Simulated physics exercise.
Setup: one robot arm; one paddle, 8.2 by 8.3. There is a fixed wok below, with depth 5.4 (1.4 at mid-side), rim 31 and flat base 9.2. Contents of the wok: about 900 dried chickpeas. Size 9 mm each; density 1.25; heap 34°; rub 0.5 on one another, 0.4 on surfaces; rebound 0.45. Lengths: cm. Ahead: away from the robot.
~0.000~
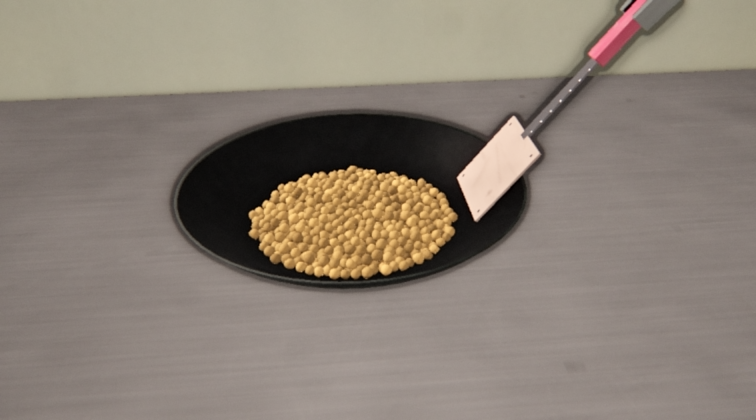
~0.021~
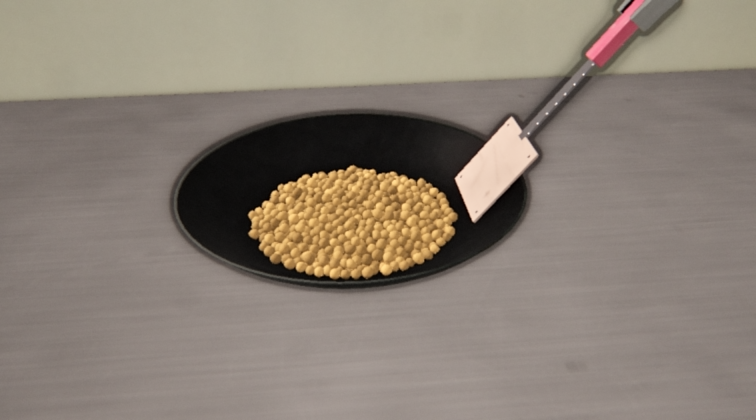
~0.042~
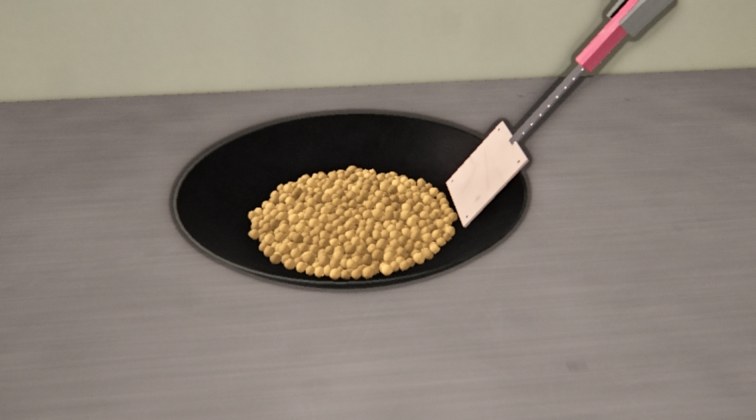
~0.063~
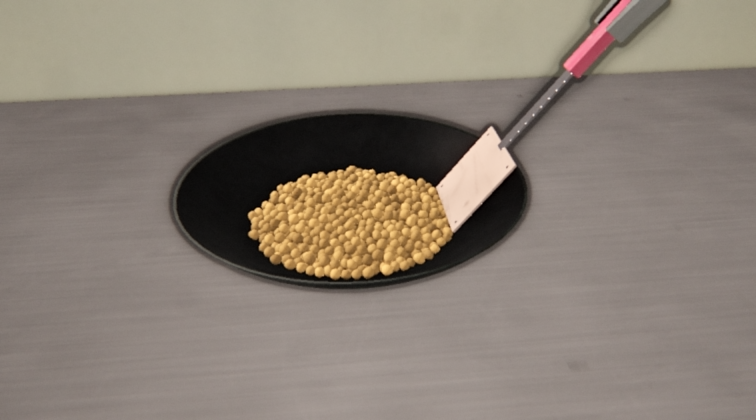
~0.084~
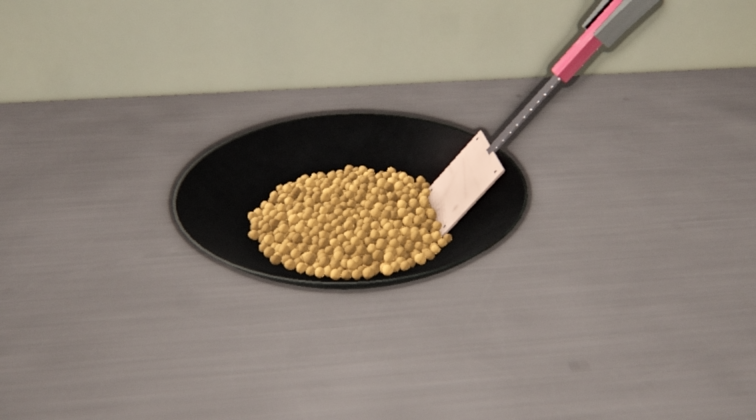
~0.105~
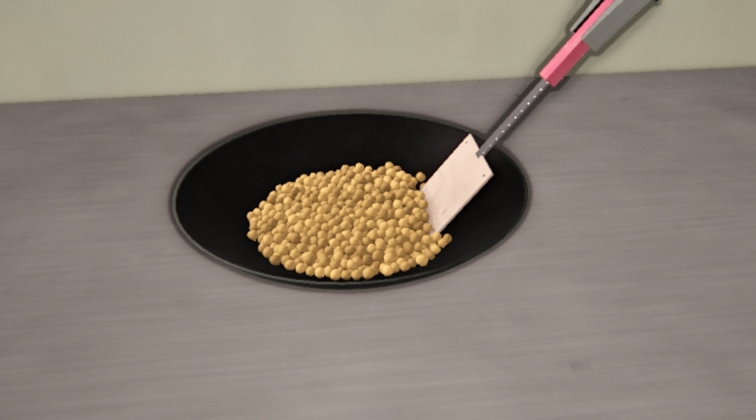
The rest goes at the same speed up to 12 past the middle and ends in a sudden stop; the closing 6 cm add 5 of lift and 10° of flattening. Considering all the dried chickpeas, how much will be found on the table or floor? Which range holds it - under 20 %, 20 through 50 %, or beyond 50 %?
The range under 20 % holds it.
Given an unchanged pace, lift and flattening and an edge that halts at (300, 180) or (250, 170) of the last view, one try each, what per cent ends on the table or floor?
First try roughly 0 percent, second roughly 0 percent.
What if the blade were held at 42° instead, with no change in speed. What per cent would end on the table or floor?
Around 10 in a hundred.
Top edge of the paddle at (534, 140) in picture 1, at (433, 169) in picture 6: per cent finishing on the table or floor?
It comes to something like 35 %, give or take.
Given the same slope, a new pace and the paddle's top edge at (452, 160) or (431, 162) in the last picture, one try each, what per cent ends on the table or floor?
Roughly 25 per cent, then roughly 30 per cent.
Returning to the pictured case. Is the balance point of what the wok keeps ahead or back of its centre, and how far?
It rests close to 4.5 centimetres ahead of centre.
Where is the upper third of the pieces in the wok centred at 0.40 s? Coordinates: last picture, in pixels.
I'd say close to (241, 196).
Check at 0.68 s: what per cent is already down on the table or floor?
Estimate: About 10 percent.
After 0.25 s, sloping 51°, highest piece 4 above the table; 900 in the wok.
After 0.40 s, sloping 49°, highest piece 6 above the table; 900 in the wok.
After 0.68 s, sloping 41°, highest piece 6 above the table; 801 in the wok, 98 on the table or floor, 1 on the blade or in flight.
After 1.73 s, sloping 41°, highest piece 5 above the table; 801 in the wok, 99 on the table or floor.
In the end, 801 in the wok, 99 on the table or floor. That is 11 % on the table or floor.
